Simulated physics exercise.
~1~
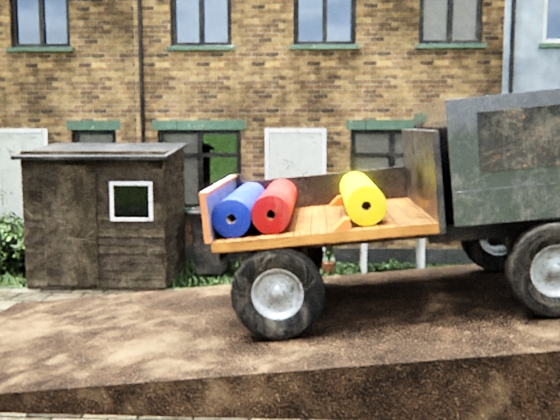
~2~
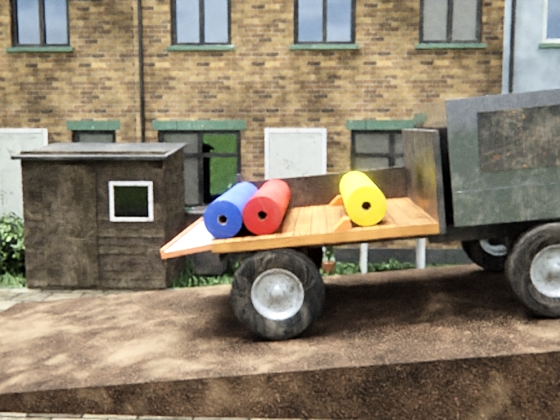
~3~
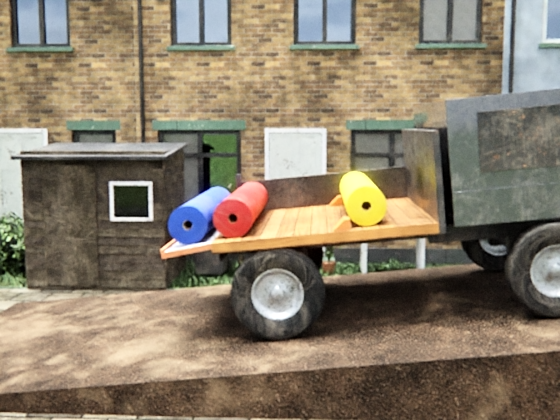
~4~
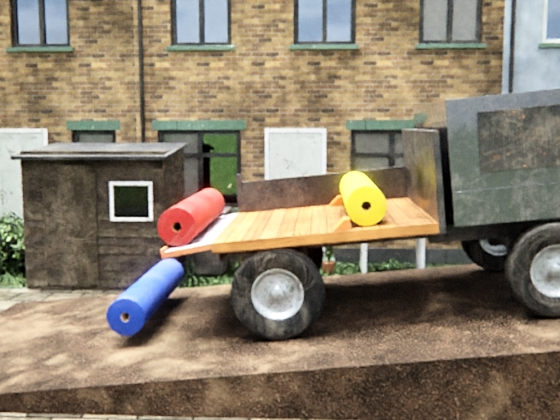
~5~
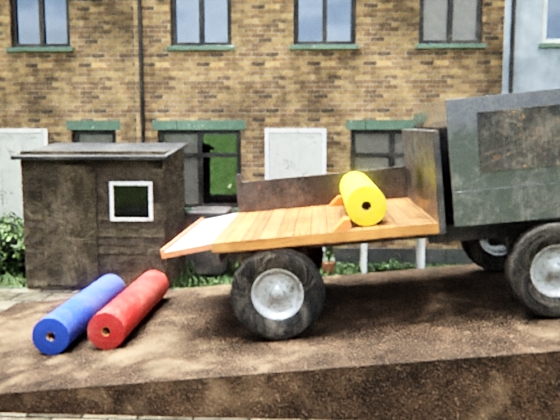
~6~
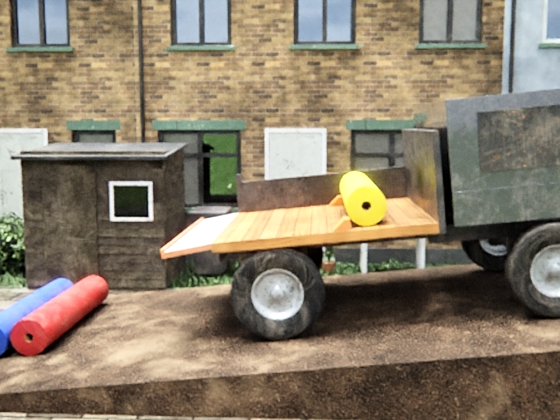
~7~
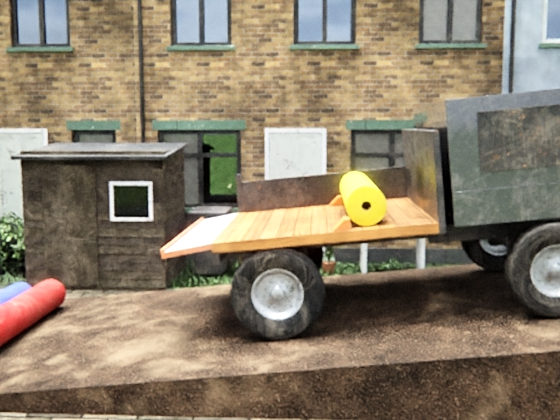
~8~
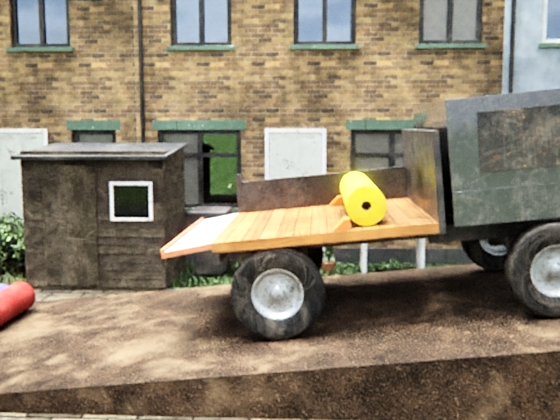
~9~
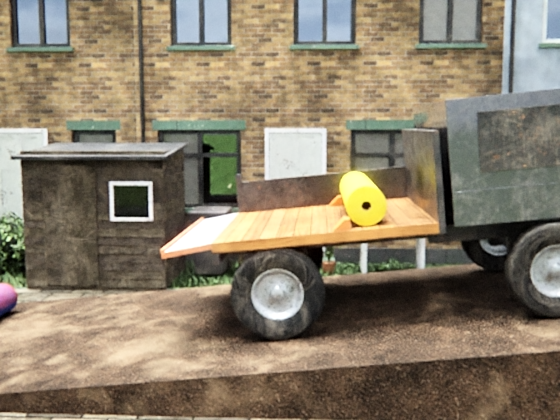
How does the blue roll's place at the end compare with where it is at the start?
At the start the blue roll lies on the truck bed beside the red one. By the end it is off the truck, down on the ground at the far left edge of the view.
